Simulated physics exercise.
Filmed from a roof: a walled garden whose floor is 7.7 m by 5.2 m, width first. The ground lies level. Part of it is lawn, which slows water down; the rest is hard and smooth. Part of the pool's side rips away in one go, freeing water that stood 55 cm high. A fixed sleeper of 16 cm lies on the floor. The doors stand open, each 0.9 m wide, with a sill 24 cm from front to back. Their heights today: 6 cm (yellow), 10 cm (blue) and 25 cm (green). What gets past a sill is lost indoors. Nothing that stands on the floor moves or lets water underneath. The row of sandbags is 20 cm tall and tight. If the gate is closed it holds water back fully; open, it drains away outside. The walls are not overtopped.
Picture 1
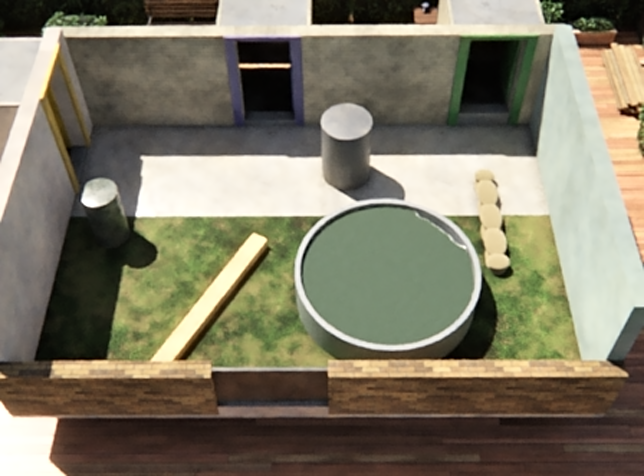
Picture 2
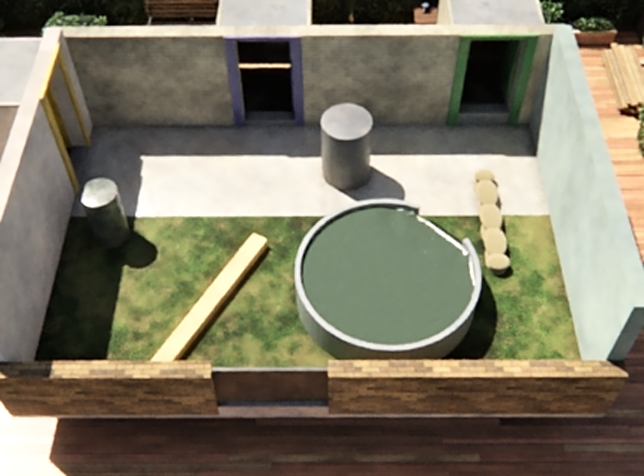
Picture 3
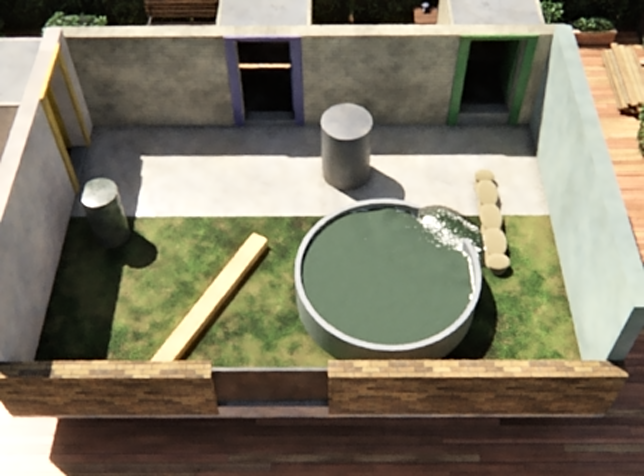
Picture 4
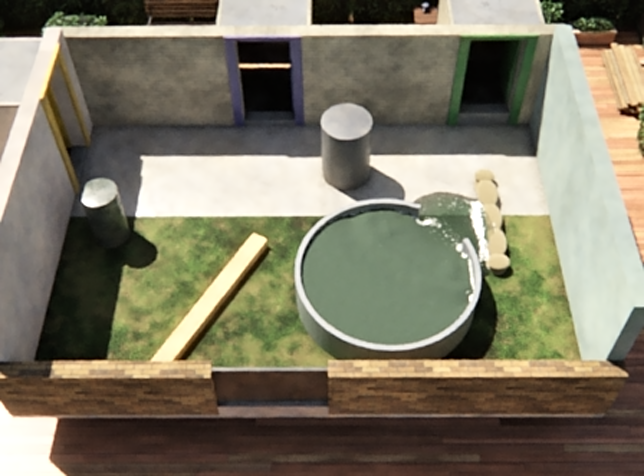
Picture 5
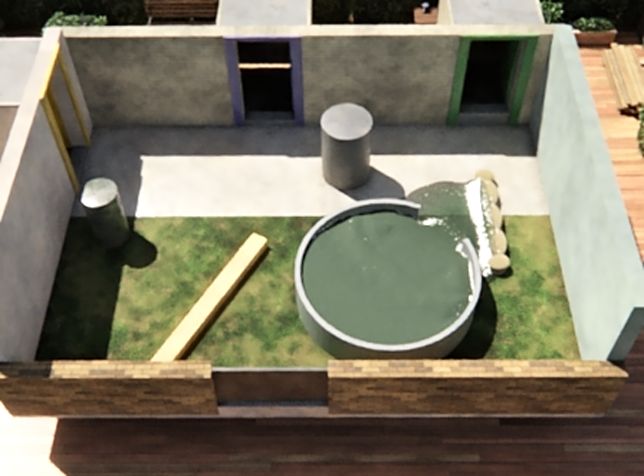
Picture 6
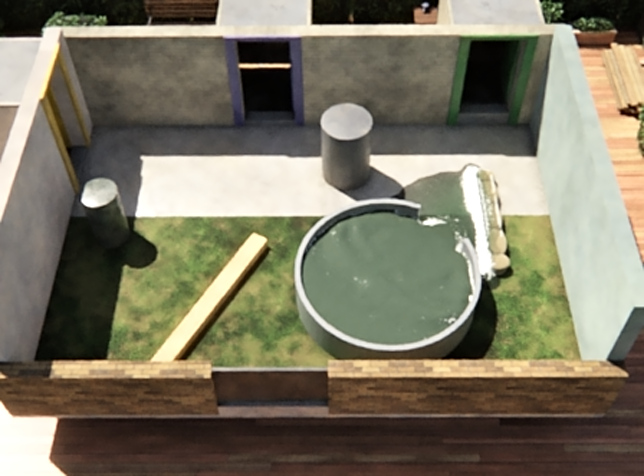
In a walled garden with lawn and smooth paving, a round pool sits full and still until part of its far right side opens, and green water pours out, foaming white as it spreads over the ground around a row of pale round objects.
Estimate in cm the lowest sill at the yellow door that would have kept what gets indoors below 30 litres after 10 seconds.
Close to 7.5 cm is just enough.
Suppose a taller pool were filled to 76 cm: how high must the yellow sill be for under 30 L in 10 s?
Then roughly 13.0 cm.
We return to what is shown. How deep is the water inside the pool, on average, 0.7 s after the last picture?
Some 44 cm.
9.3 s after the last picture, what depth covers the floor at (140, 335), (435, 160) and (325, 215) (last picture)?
In that order: 2, 8 and 2 cm.
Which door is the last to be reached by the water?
It is the yellow one.
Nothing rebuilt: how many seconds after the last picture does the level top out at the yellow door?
Near 5.5 s.
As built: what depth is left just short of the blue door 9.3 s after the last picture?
Roughly 4.5 cm deep.
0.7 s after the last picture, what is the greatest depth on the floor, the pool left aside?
About 37 cm.
Then, 0.7 s after the last picture water covers 20 % of the floor, deepest (37 cm) near (477, 235); it has not reached the yellow door.
Then, 2.3 s after the last picture water covers 35 % of the floor, deepest (28 cm) near (479, 244); it has not reached the yellow door.
Then, 9.3 s after the last picture water covers 90 % of the floor, deepest (14 cm) near (552, 262); 8 cm at the yellow door, 51 litres in over its 6 cm sill.
At the yellow door as built, the water peaked near 13 cm, 5.7 s after the last picture.
With a sill of 6 cm, 52 litres would have come in within the 10 s; with 9.5 cm, 8 litres. So under 30 litres takes about 7.5 cm.
